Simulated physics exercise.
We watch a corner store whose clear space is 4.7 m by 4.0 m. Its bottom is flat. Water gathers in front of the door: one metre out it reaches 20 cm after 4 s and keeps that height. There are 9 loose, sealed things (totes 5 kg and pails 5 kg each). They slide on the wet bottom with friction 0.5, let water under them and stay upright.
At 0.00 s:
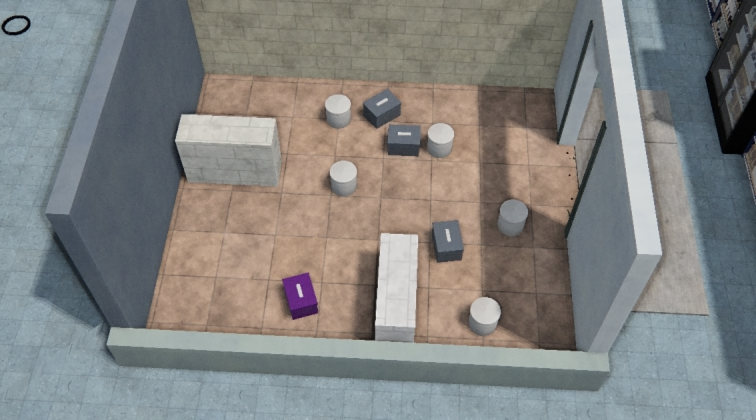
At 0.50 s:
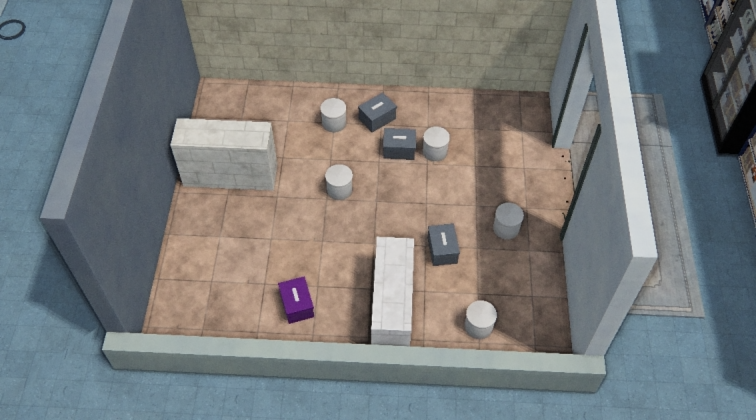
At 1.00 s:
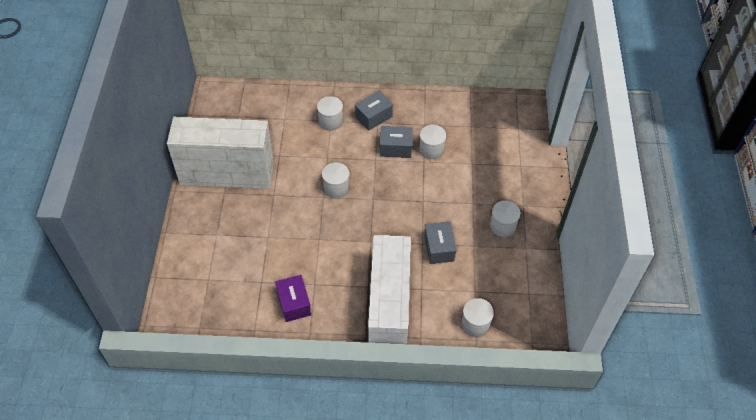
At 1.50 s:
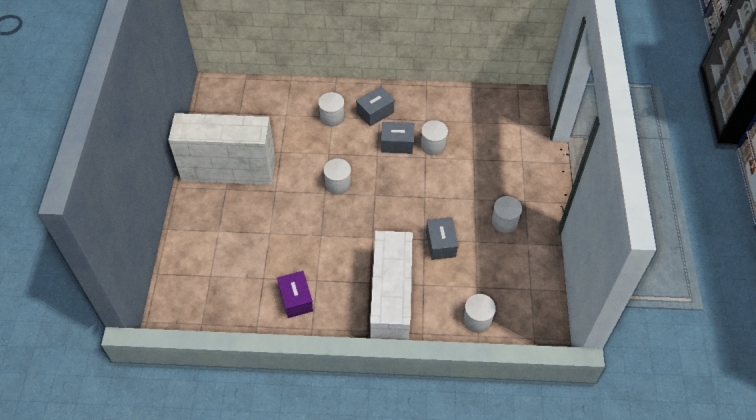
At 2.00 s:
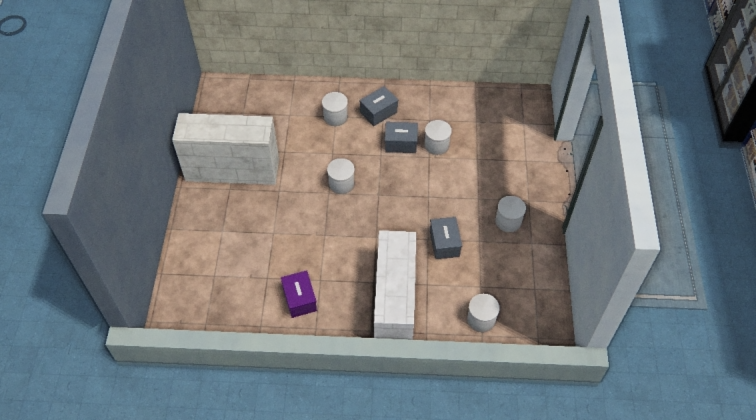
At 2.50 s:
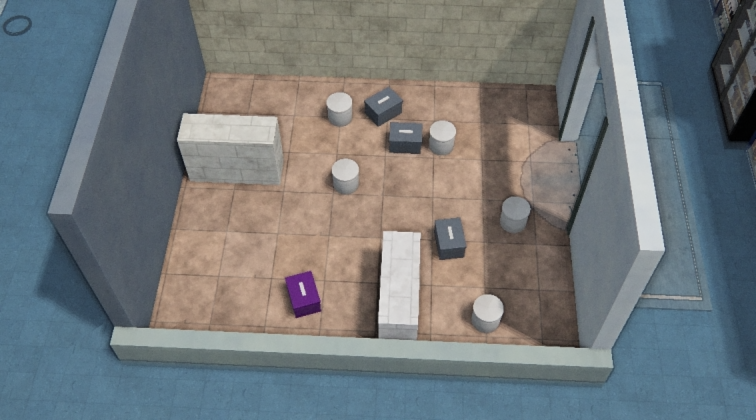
Water spreading in a small patch inside the doorway at right, while the purple tote, grey totes and pale pails stay put.
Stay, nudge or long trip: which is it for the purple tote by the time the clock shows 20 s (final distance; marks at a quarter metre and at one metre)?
The purple tote is nudged along.
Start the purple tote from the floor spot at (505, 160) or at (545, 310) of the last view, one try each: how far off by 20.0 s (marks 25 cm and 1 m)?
In turn: It ends far away; it slides a little.
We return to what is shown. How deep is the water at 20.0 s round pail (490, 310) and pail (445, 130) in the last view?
Roughly 9 and 18 cm.
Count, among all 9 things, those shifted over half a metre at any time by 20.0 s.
That makes 9.
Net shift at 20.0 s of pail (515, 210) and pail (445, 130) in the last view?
In that order: 40 cm, 300 cm.
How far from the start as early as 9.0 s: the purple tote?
About 5 cm.
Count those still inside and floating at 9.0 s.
At that moment 5.
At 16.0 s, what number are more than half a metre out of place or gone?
I count 7.
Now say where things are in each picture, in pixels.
In the first picture, the purple tote at (300, 291) rests on the ground; water covers 0.0 m2; 0 of 9 have shifted.
In the second picture, the purple tote at (296, 295), on the bottom; 0.0 m2 under water; 0 of 9 have shifted.
In the third picture, the purple tote at (293, 293) rests on the ground; water covers 0.0 m2; 0 of 9 have shifted.
In the fourth picture, the purple tote at (295, 289), on the bottom; water covers 0.0 m2; 0 of 9 have shifted.
In the fifth picture, the purple tote at (298, 289), on the bottom; water covers 0.0 m2; 0 of 9 have shifted.
In the sixth picture, the purple tote at (303, 289) rests on the ground; 0.5 m2 under water; 0 of 9 have shifted.
After 4.0 s the purple tote is near (303, 289), 0.0 m from its start, aground; 0 afloat.
After 9.0 s the purple tote is near (305, 288), 0.0 m from its start, aground; 5 afloat.
After 16.0 s the purple tote is near (328, 271), 0.3 m from its start, afloat; 9 afloat.
After 20.0 s the purple tote is near (329, 262), 0.4 m from its start, afloat; 9 afloat.
